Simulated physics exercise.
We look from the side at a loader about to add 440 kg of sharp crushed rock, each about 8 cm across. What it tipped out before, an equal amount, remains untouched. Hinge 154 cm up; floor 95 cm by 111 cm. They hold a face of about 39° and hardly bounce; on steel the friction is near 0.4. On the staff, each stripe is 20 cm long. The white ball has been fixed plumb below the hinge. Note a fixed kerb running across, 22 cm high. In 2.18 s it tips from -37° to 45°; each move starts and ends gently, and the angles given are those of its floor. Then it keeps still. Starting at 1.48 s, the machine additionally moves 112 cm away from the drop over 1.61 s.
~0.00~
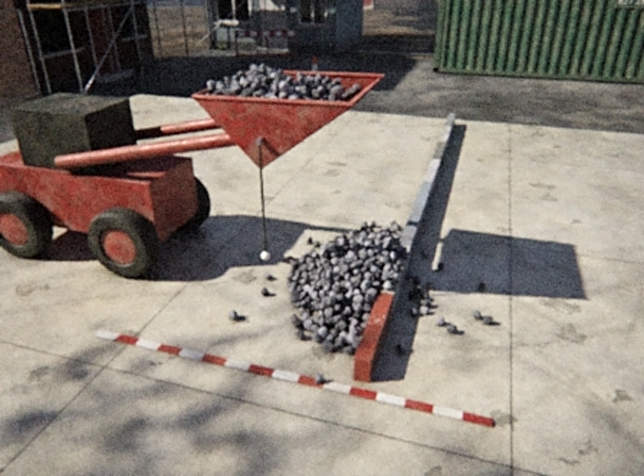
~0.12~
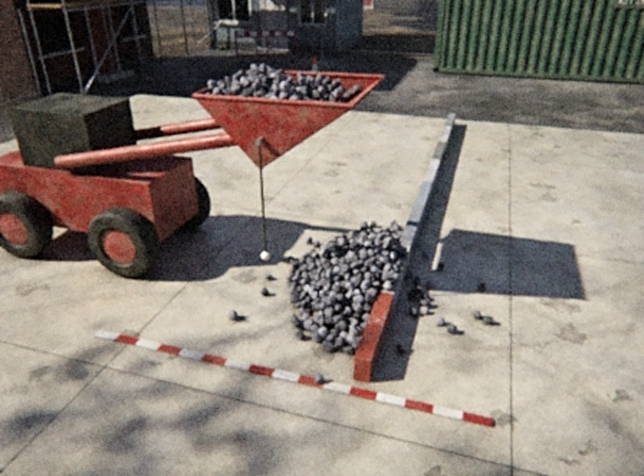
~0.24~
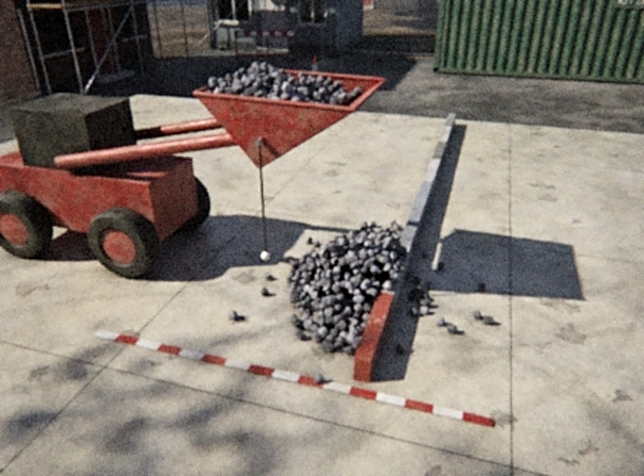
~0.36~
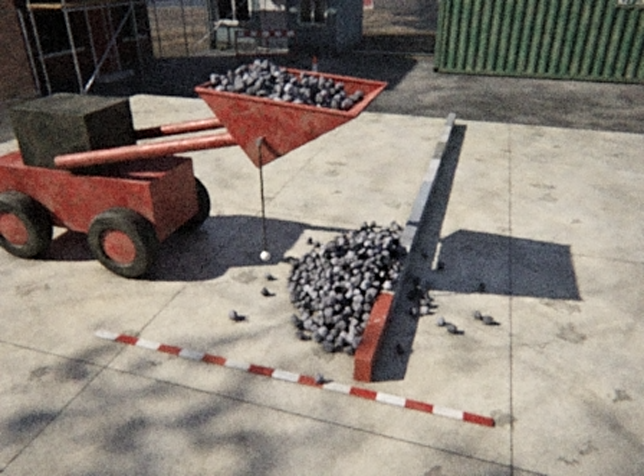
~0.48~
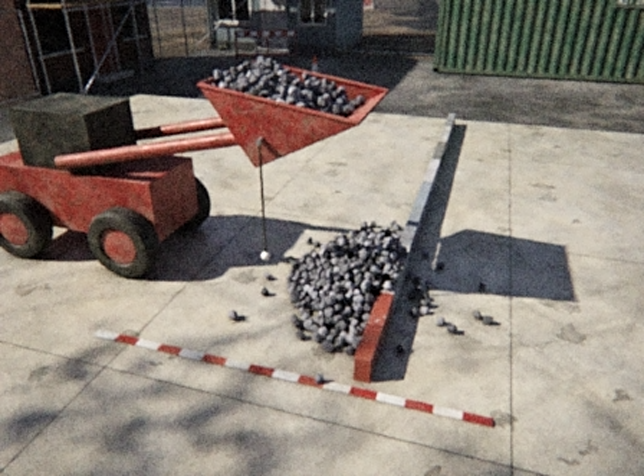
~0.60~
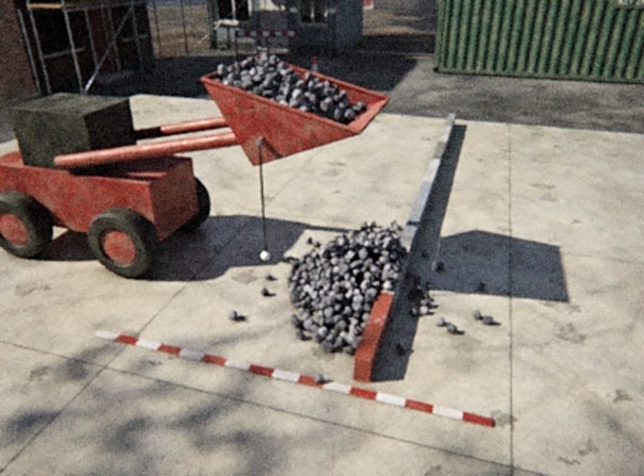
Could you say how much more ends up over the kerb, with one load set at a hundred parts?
I'd put it at 10 parts in every hundred.
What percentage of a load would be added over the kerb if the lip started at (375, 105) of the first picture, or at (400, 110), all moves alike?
First place about 25 %, second about 45 %.
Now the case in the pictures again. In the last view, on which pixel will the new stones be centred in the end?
I'd put their centre close to (335, 267).
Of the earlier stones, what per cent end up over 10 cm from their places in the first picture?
Some 5 percent, give or take.
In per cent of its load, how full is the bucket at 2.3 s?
Roughly 0 parts in a hundred of the load.
After 1.6 s the floor is at 32°; in per cent of one load, 92 in the bucket, 105 on this side of the kerb, 3 over the kerb; the foremost stones are at (454, 303).
After 2.3 s the floor is at 45°; in per cent of one load, 1 in the bucket, 189 on this side of the kerb, 10 over the kerb; the foremost stones are at (479, 296).
After 3.5 s the floor is at 45°; in per cent of one load, 0 in the bucket, 188 on this side of the kerb, 12 over the kerb; the foremost stones are at (508, 293).
After 6.3 s the floor is at 45°; in per cent of one load, 0 in the bucket, 188 on this side of the kerb, 12 over the kerb; the foremost stones are at (508, 293). Net gain over the kerb, 10.
